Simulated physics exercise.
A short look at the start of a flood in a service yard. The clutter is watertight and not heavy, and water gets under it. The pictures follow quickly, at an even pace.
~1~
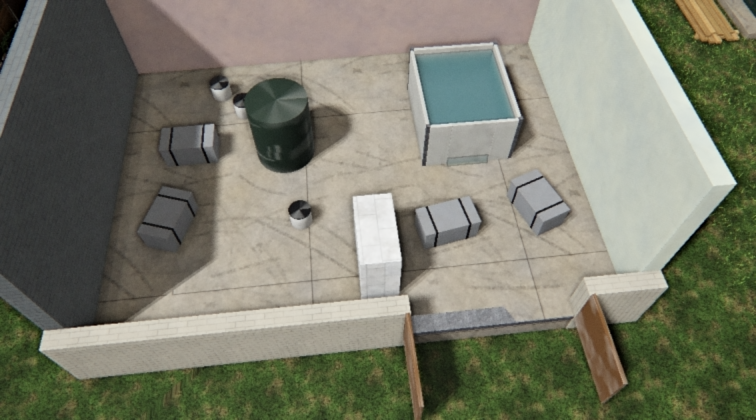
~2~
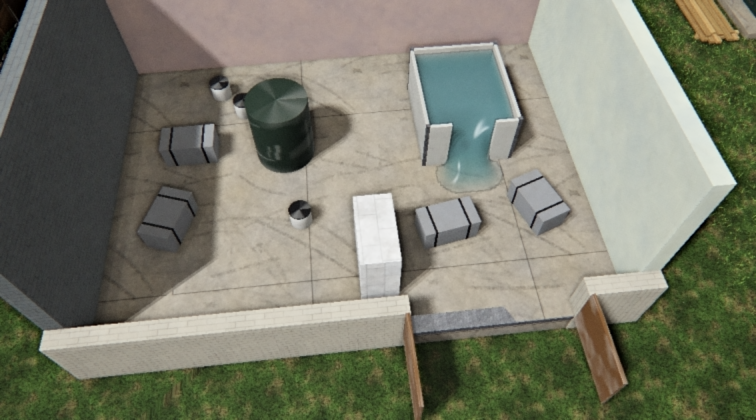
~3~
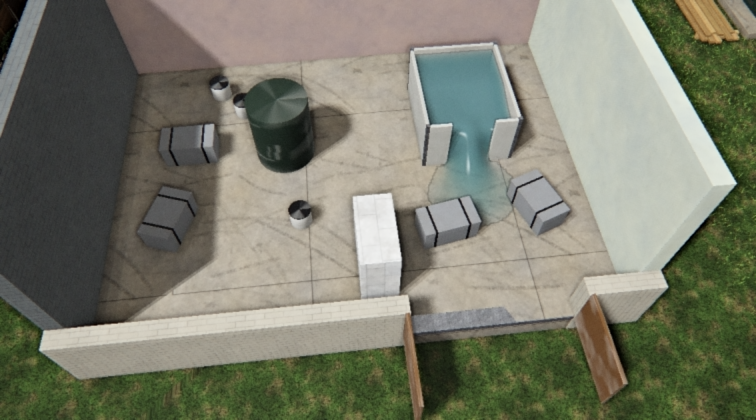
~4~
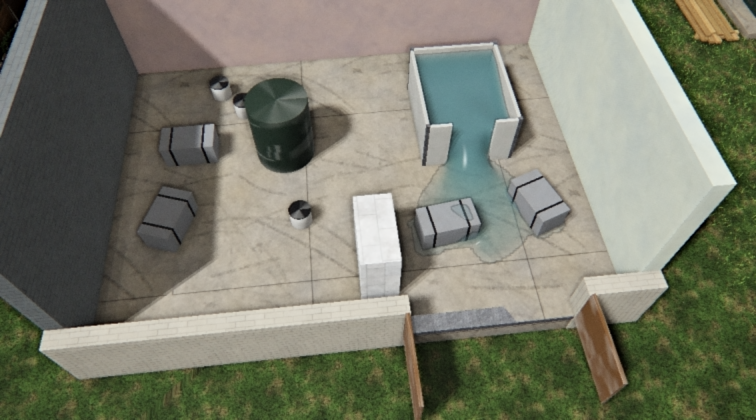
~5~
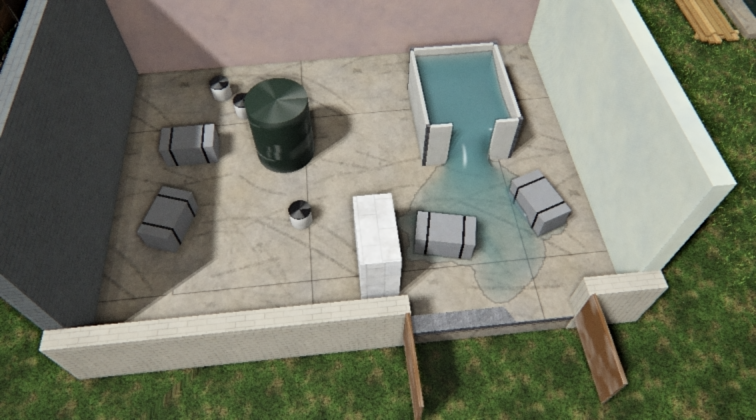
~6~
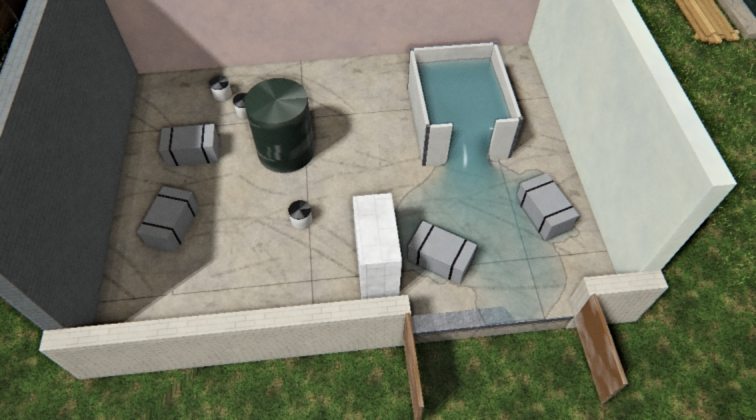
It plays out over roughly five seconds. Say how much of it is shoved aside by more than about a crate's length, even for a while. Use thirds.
That comes to not even a third.
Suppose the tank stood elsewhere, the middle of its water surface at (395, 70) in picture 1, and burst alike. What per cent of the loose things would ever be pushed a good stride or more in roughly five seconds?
Near 30 in a hundred.
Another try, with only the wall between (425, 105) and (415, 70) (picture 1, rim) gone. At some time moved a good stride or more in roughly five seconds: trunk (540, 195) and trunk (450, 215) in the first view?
In that order: Never so far, less than that.
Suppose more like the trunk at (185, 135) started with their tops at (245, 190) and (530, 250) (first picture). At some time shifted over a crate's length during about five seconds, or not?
In turn: Never so far, yes.
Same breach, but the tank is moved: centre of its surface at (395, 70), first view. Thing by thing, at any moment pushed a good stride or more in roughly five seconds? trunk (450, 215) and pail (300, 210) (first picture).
One after the other: Yes, swept aside.
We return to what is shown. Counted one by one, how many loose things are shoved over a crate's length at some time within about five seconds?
I count 2.
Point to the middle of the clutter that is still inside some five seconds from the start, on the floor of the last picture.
Close to (228, 158).
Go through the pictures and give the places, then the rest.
The first picture shows a trunk at (448, 215), on the bottom; a trunk at (540, 194), on the bottom; 0 of 7 have shifted.
The second picture shows a trunk at (448, 215) rests on the ground; a trunk at (540, 194), on the bottom; 0 of 7 have shifted.
The third picture shows a trunk at (448, 215), on the bottom; a trunk at (540, 194), on the bottom; 0 of 7 have shifted.
The fourth picture shows a trunk at (448, 216) rests on the ground; a trunk at (540, 194), on the bottom; 0 of 7 have shifted.
The fifth picture shows a trunk at (446, 228) rests on the ground, close to its start; a trunk at (541, 195), on the bottom; 1 of 7 have shifted.
The sixth picture shows a trunk at (443, 245) rests on the ground, a stride from its start; a trunk at (549, 199) rests on the ground, close to its start; 2 of 7 have shifted.
A moment on, 2 of 7 are well off their spots; 0 afloat.
Next, 2 of 7 are well off their spots; 0 afloat.
Later, 2 of 7 are well off their spots; 1 afloat.
In the end, 2 of 7 are well off their spots, and 2 have been at some point; 0 afloat.
